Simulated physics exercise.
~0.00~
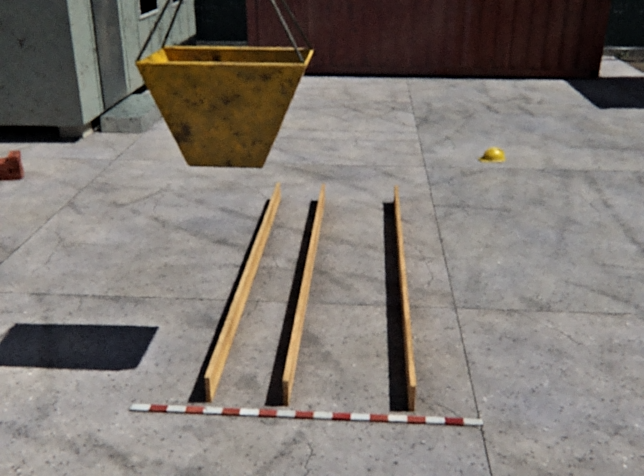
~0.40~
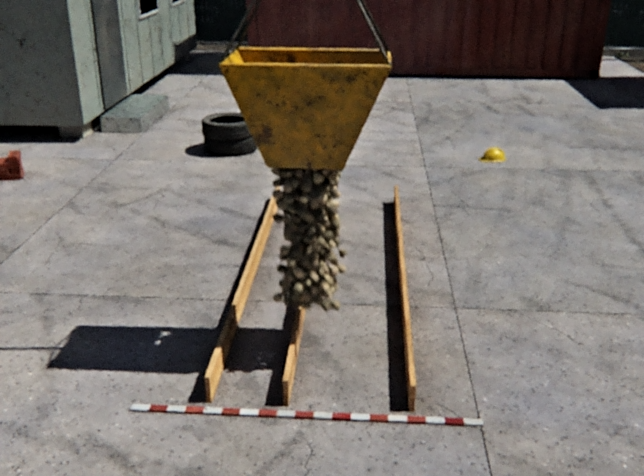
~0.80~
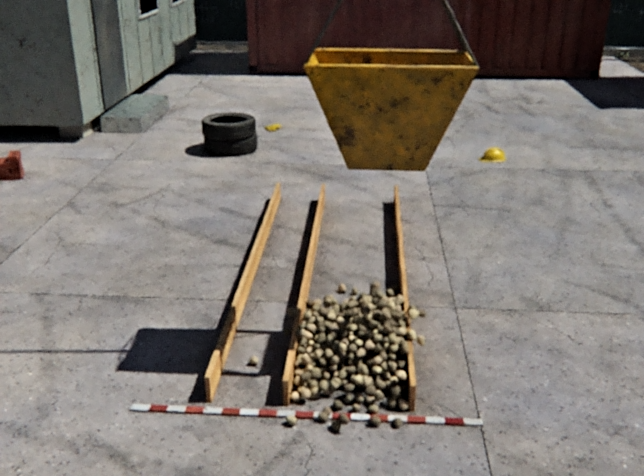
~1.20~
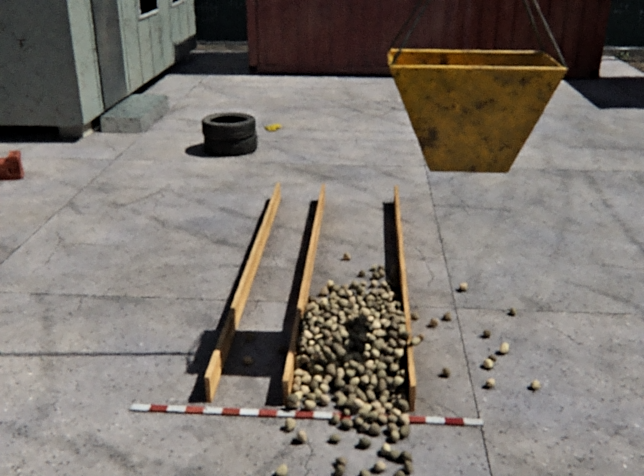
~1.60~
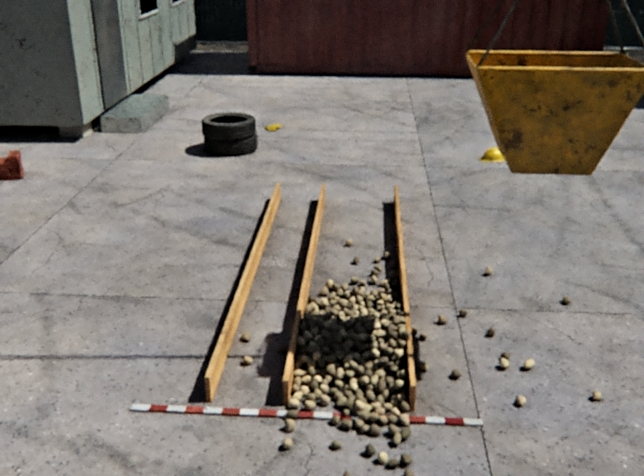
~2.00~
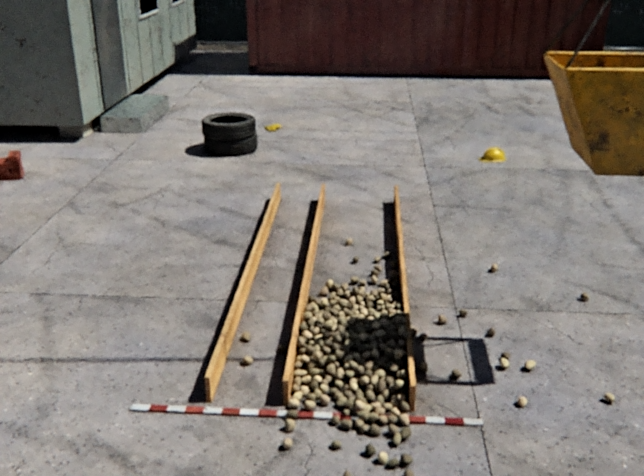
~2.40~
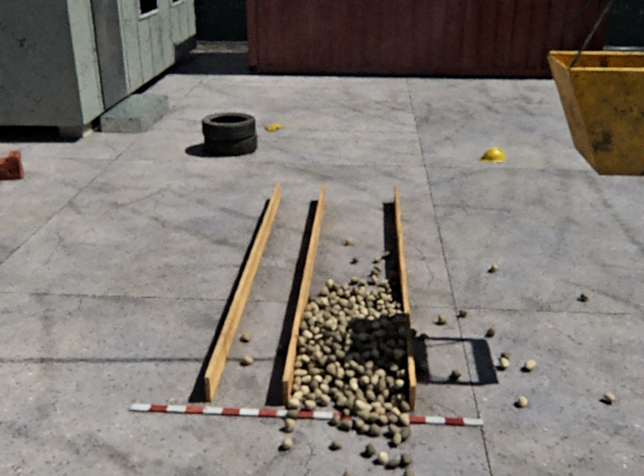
A yellow skip hanging from cables swept rightwards across a concrete yard, dumping a stream of rounded stones among three wooden planks. Most heaped up in the right bay, with some spilling out the front and a few scattering to the right, before the skip stopped.
